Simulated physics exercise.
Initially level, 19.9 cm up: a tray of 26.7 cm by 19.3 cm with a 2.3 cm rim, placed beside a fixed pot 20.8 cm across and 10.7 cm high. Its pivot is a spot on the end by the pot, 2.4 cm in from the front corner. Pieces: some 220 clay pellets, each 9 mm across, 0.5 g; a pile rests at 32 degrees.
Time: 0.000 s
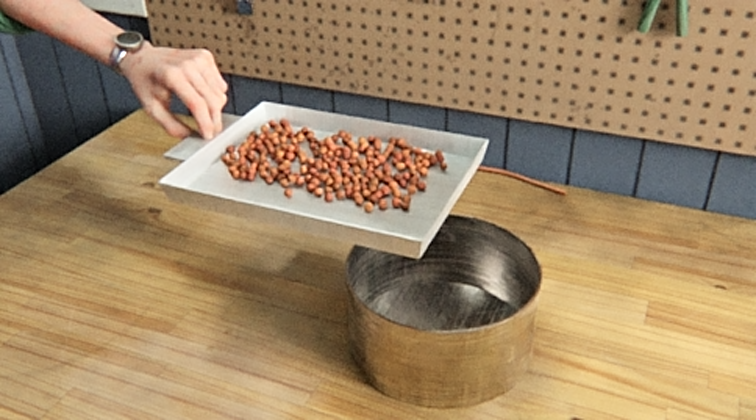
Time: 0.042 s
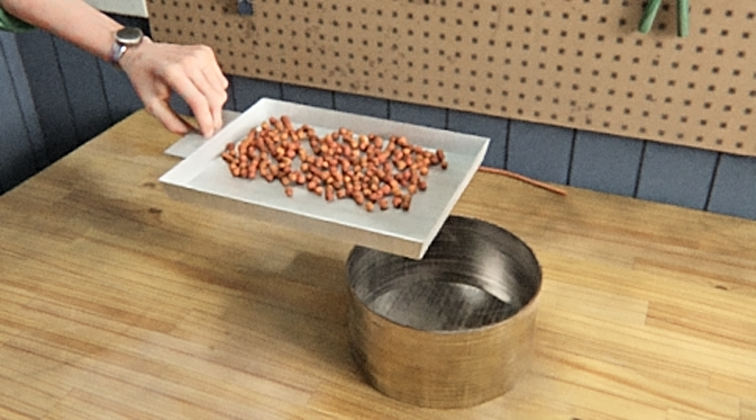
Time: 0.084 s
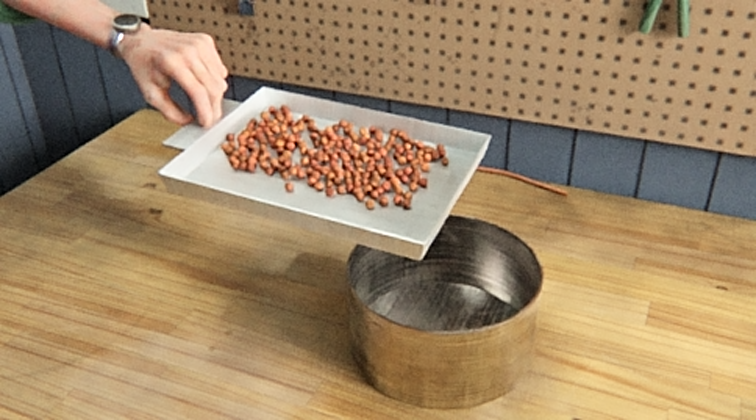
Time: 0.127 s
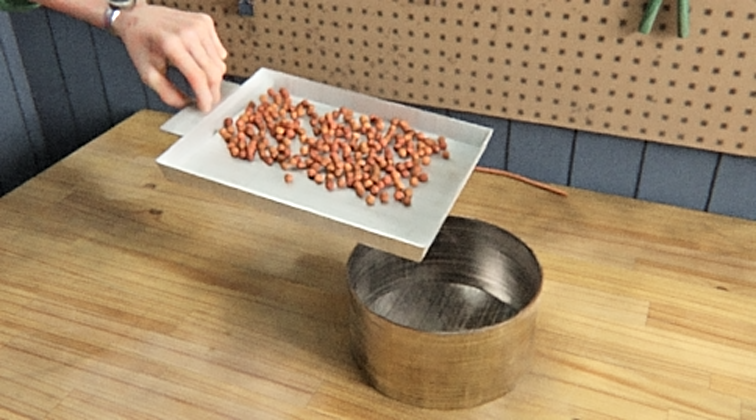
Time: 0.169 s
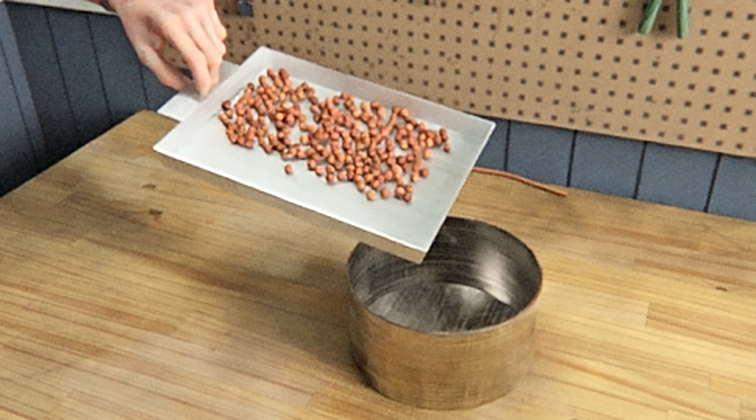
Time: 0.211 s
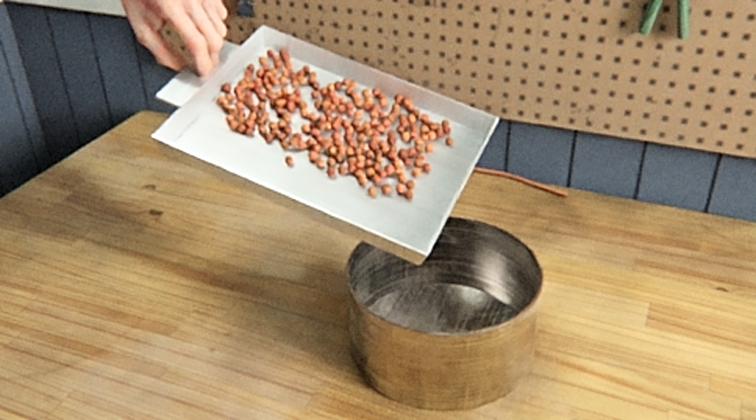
A person's hand, with a dark watch at the wrist, holds the left end of a pale rectangular tray above a wooden workbench, seen from slightly above against blue panelling and a brown pegboard. Many small reddish-brown pellets lie spread across the tray, and a round, bronze-coloured metal pot stands below its right end. The hand rises, tilting the tray down toward the right, while the camera stays still.
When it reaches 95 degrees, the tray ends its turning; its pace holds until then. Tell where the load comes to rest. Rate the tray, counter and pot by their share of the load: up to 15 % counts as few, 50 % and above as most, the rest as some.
Left on the tray: Few; counter: Most; pot: Few.
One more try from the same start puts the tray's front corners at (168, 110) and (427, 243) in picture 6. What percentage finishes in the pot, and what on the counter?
Pot 40; counter 60.
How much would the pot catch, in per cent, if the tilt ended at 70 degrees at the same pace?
That would be around 0 percent.
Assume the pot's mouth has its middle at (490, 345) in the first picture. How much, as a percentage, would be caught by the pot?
I'd expect near 100 per cent.
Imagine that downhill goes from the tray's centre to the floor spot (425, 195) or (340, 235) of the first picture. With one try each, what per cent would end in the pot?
Near 75 and 0 per cent, in that order.
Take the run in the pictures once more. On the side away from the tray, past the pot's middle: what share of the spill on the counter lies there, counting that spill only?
Share past the middle: Roughly 90 percent.
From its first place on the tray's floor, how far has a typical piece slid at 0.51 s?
9 cm.
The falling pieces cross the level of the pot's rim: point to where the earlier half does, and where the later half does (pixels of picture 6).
First near (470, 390), later near (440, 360).
After 0.51 s, tilt 57 degrees; the tray holds 100 %, the pot 0 %.
After 0.71 s, tilt 82 degrees; the tray holds 65 %, the pot 0 %.
Then, at 1.02 s, tilt 95 degrees; the tray holds 10 %, the pot 0 %.
By 2.0 s all is still; tray 0 %, counter 100 %, pot 0 %.
